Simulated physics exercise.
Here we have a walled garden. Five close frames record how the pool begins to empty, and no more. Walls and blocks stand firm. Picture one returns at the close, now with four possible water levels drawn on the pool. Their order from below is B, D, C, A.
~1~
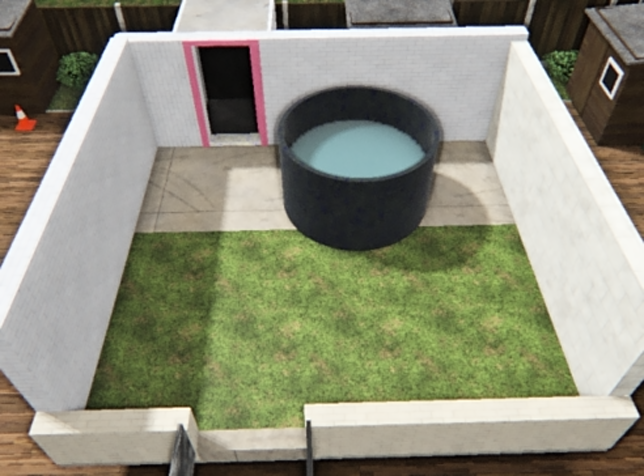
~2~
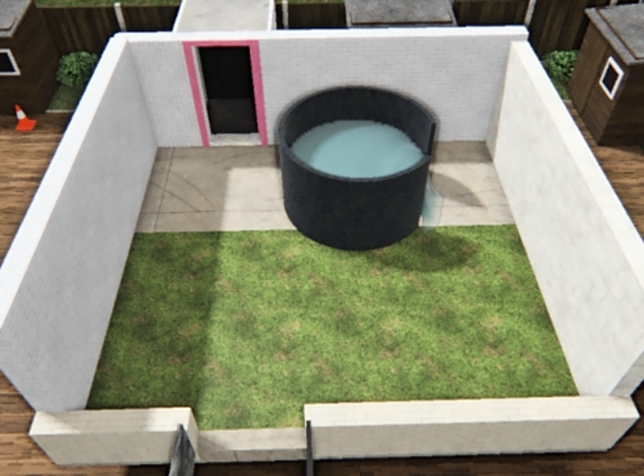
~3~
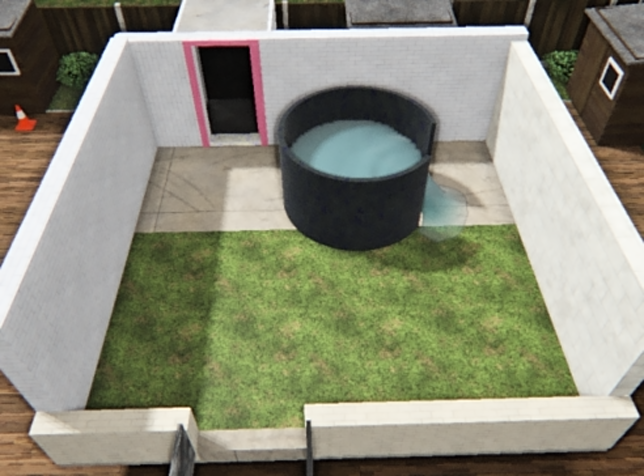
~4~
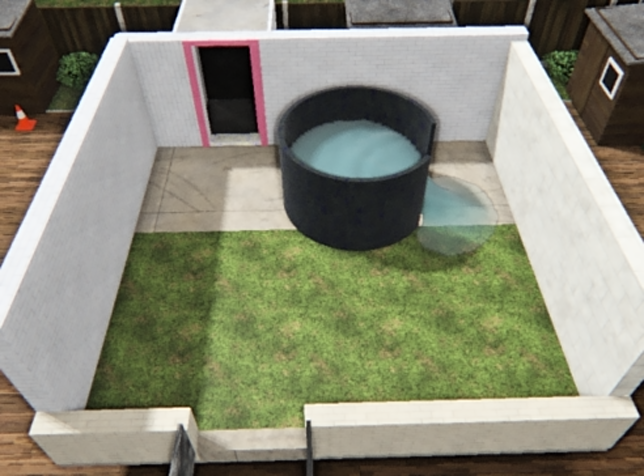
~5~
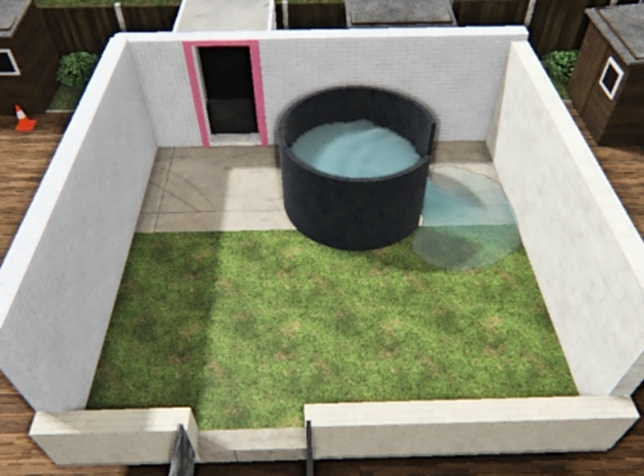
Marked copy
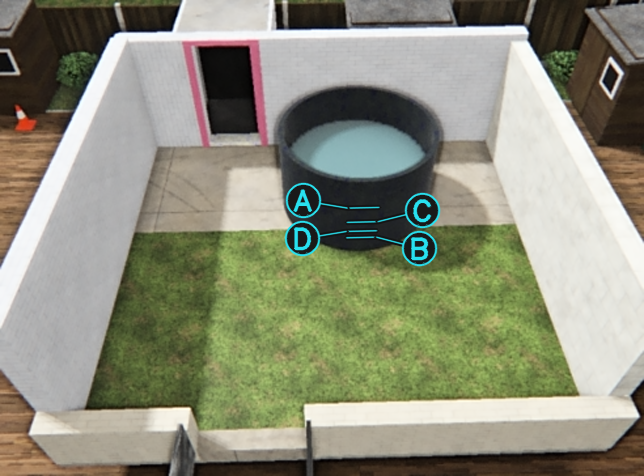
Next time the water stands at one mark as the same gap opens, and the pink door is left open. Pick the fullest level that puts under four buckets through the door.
That is mark A.
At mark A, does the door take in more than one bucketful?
No, it does not.
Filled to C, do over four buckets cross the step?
No.
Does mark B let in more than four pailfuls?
No, not at all.
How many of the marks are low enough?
All four.
In cyan, A at (363, 207); B at (361, 237); C at (362, 222); D at (361, 231); from the bottom up B, D, C, A.
If A is chosen, a splash gets over, under a bucket.
If B is chosen, nothing gets over.
If C is chosen, nothing gets over.
If D is chosen, nothing gets over.
